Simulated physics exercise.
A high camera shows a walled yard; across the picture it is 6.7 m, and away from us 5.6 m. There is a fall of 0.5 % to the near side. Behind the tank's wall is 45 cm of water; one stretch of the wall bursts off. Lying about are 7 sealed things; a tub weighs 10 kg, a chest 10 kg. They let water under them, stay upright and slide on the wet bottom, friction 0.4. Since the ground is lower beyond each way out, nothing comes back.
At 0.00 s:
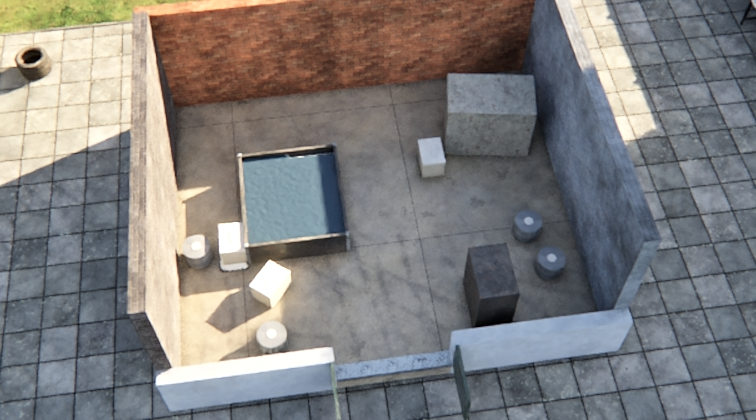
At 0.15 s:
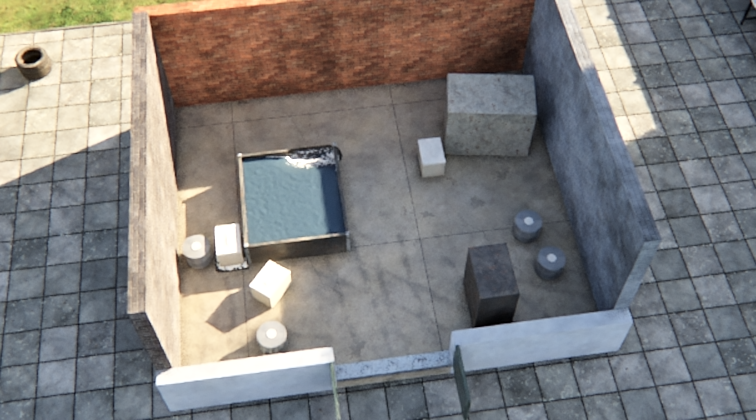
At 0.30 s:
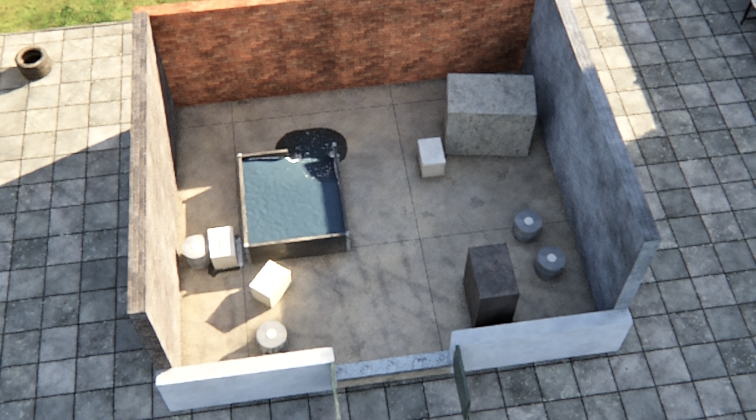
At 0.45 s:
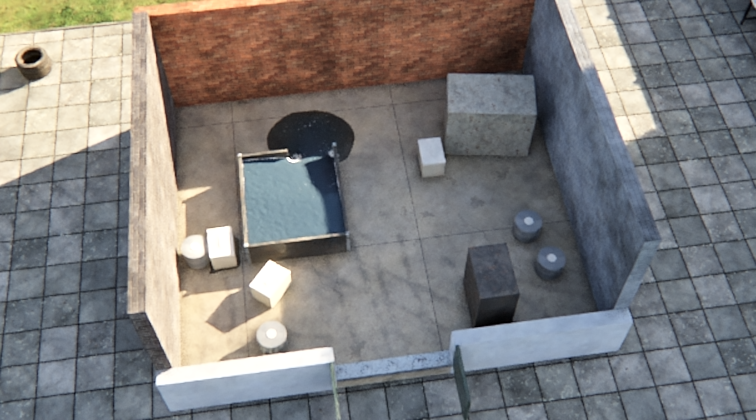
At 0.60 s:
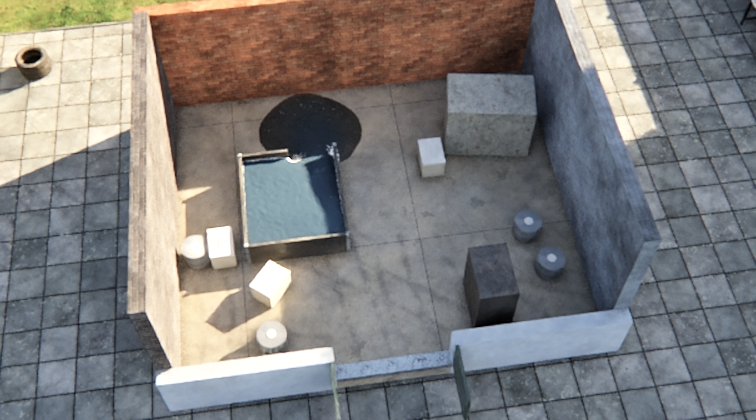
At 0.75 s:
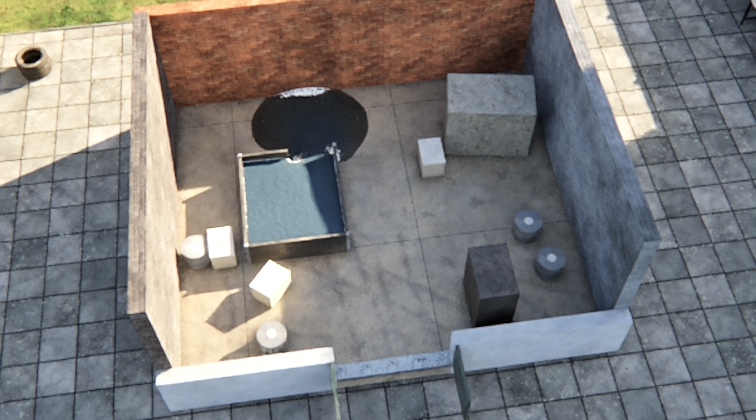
A walled yard seen from above, water spilling over a square tank's far side and spreading darkly, a white block shifting slightly.
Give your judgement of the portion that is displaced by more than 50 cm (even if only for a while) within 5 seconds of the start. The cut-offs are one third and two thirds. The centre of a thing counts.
The share is below one third.
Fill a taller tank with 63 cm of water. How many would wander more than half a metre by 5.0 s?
In that case the number is 2.
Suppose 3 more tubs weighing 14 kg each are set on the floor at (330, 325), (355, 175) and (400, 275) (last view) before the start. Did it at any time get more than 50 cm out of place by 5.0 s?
Order as listed: Inside half a metre / inside half a metre / inside half a metre.
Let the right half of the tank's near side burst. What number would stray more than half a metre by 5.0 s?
1.
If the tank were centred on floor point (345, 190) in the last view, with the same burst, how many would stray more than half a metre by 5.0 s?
So the tally would be 0.
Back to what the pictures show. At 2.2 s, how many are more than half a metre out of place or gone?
By then 0.
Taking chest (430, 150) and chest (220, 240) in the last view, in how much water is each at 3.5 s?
Close to 1 and 0 centimetres.
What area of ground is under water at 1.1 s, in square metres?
Flooded: Near 7.0 m2.
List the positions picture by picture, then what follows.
A chest at (232, 237) rests on the ground; a tub at (196, 246) rests on the ground; water covers 3.0 m2; 0 of 7 have shifted, in the first picture.
A chest at (228, 239) rests on the ground, 7 cm from its start; a tub at (196, 246) rests on the ground; 3.3 m2 under water; 1 of 7 have shifted, in the second picture.
A chest at (222, 242), on the bottom, 18 cm from its start; a tub at (196, 246) rests on the ground; water covers 3.8 m2; 1 of 7 have shifted, in the third picture.
A chest at (221, 242), on the bottom, 19 cm from its start; a tub at (195, 247) rests on the ground; water covers 4.5 m2; 1 of 7 have shifted, in the fourth picture.
A chest at (221, 242) rests on the ground, 19 cm from its start; a tub at (195, 247), on the bottom; water covers 5.3 m2; 1 of 7 have shifted, in the fifth picture.
A chest at (221, 242) rests on the ground, 19 cm from its start; a tub at (195, 247) rests on the ground; water covers 5.9 m2; 1 of 7 have shifted, in the sixth picture.
After 1.1 s 0 of 7 are over 50 cm from their spots; 0 afloat.
After 2.2 s 0 of 7 are over 50 cm from their spots; 0 afloat.
After 3.5 s 0 of 7 are over 50 cm from their spots; 0 afloat.
After 5.0 s 0 of 7 are over 50 cm from their spots, and 0 have been at some point; 0 afloat.
